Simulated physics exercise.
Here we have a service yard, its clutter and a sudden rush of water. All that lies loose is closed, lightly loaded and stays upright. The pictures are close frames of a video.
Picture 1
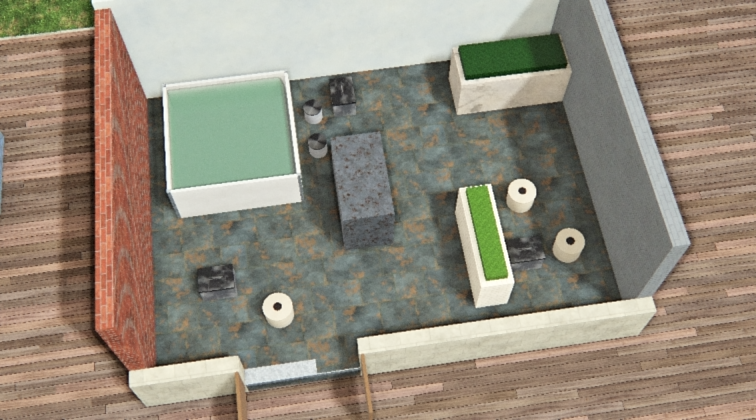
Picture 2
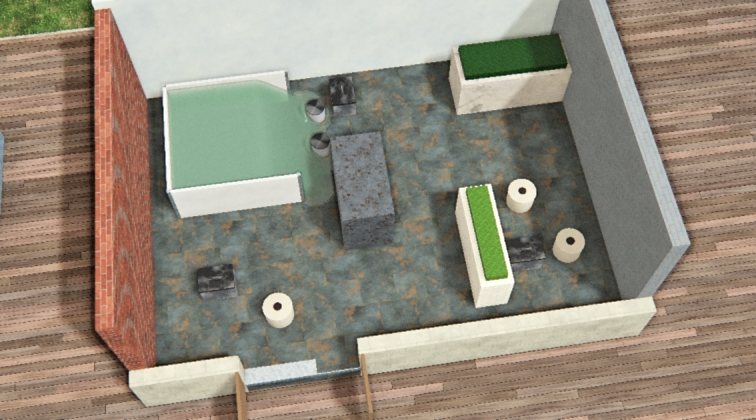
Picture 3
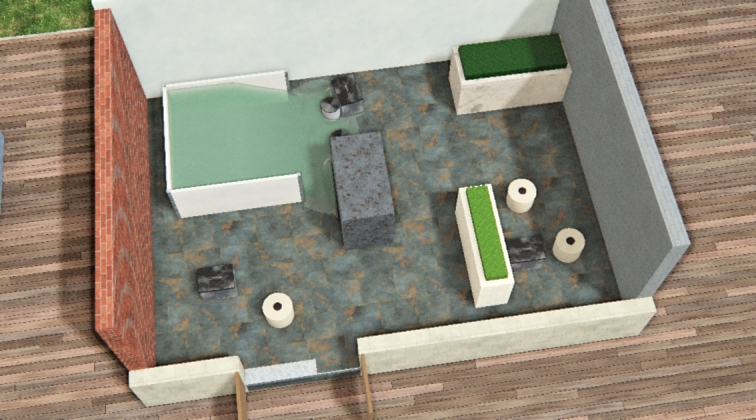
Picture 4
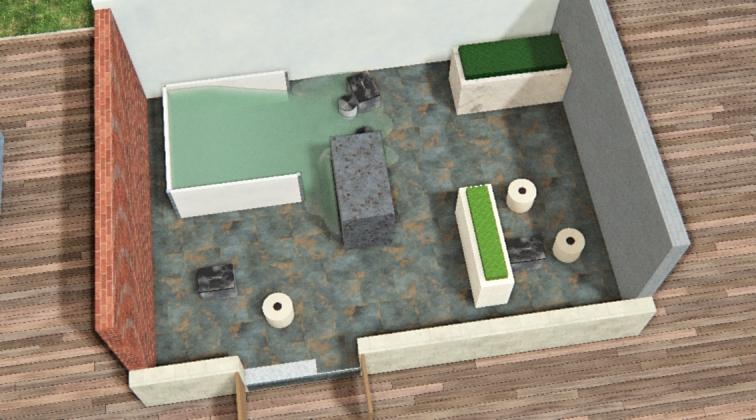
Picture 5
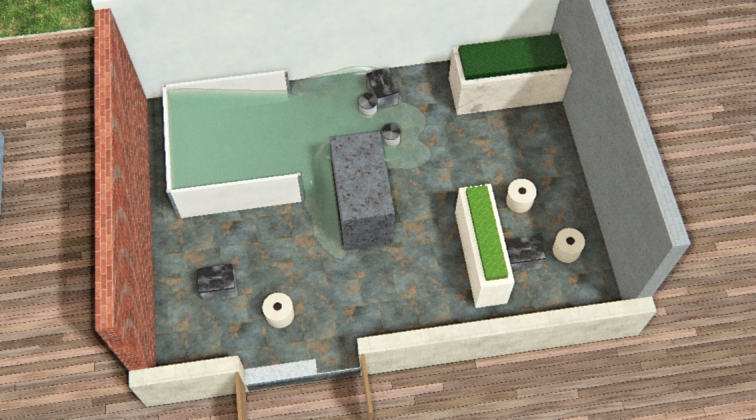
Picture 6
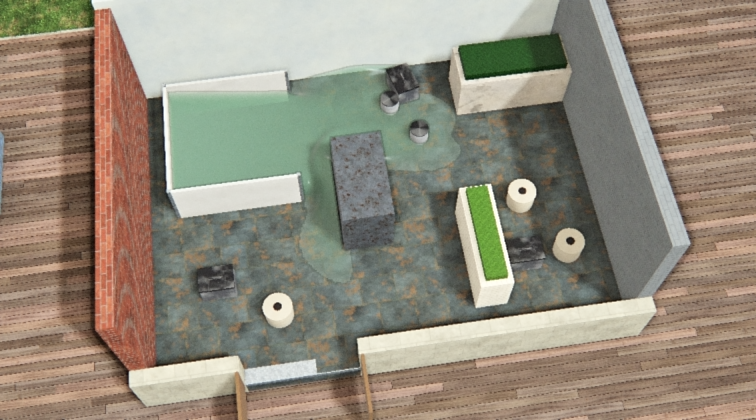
In a walled yard, the right side of a white tank of green water opened, and the water spread across the floor and around a grey block, pushing two pails and a dark object rightward.
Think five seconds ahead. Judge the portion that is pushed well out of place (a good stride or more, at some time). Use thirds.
That comes to two thirds or more.
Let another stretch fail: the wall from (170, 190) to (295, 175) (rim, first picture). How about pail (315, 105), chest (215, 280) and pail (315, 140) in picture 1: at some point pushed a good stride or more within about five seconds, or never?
In turn: No, swept aside, not that far.
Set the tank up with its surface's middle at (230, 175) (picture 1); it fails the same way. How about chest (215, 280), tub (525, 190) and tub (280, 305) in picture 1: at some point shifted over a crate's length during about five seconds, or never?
As listed: Less than that, that far or more, yes.
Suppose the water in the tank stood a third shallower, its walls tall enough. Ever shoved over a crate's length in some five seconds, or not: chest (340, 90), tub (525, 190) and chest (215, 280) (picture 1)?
In turn: Moved that far, moved that far, never so far.
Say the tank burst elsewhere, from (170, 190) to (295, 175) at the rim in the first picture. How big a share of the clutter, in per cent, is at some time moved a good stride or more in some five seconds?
Near 20 in a hundred.
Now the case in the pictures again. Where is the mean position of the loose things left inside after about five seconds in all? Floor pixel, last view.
Close to (447, 280).
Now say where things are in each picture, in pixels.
In the first frame, a pail at (317, 141), on the bottom; a pail at (313, 107) rests on the ground; 0 of 8 have shifted.
In the second frame, a pail at (321, 141), on the bottom, close to its start; a pail at (315, 107) rests on the ground, close to its start; 1 of 8 have shifted.
In the third frame, a pail at (341, 138), on the bottom, a stride from its start; a pail at (331, 105), on the bottom, a stride from its start; 3 of 8 have shifted.
In the fourth frame, a pail at (365, 135), on the bottom, a stride from its start; a pail at (348, 103) floats, a stride from its start; 3 of 8 have shifted.
In the fifth frame, a pail at (391, 131), on the bottom, a stride from its start; a pail at (368, 101) floats, a stride from its start; 3 of 8 have shifted.
In the sixth frame, a pail at (420, 128), on the bottom, far from its start; a pail at (390, 98) floats, a stride from its start; 3 of 8 have shifted.
A moment on, 3 of 8 are well off their spots; 1 afloat.
Next, 4 of 8 are well off their spots; 3 afloat.
Later, 6 of 8 are well off their spots; 4 afloat.
In the end, 6 of 8 are well off their spots, and 6 have been at some point; 6 afloat.
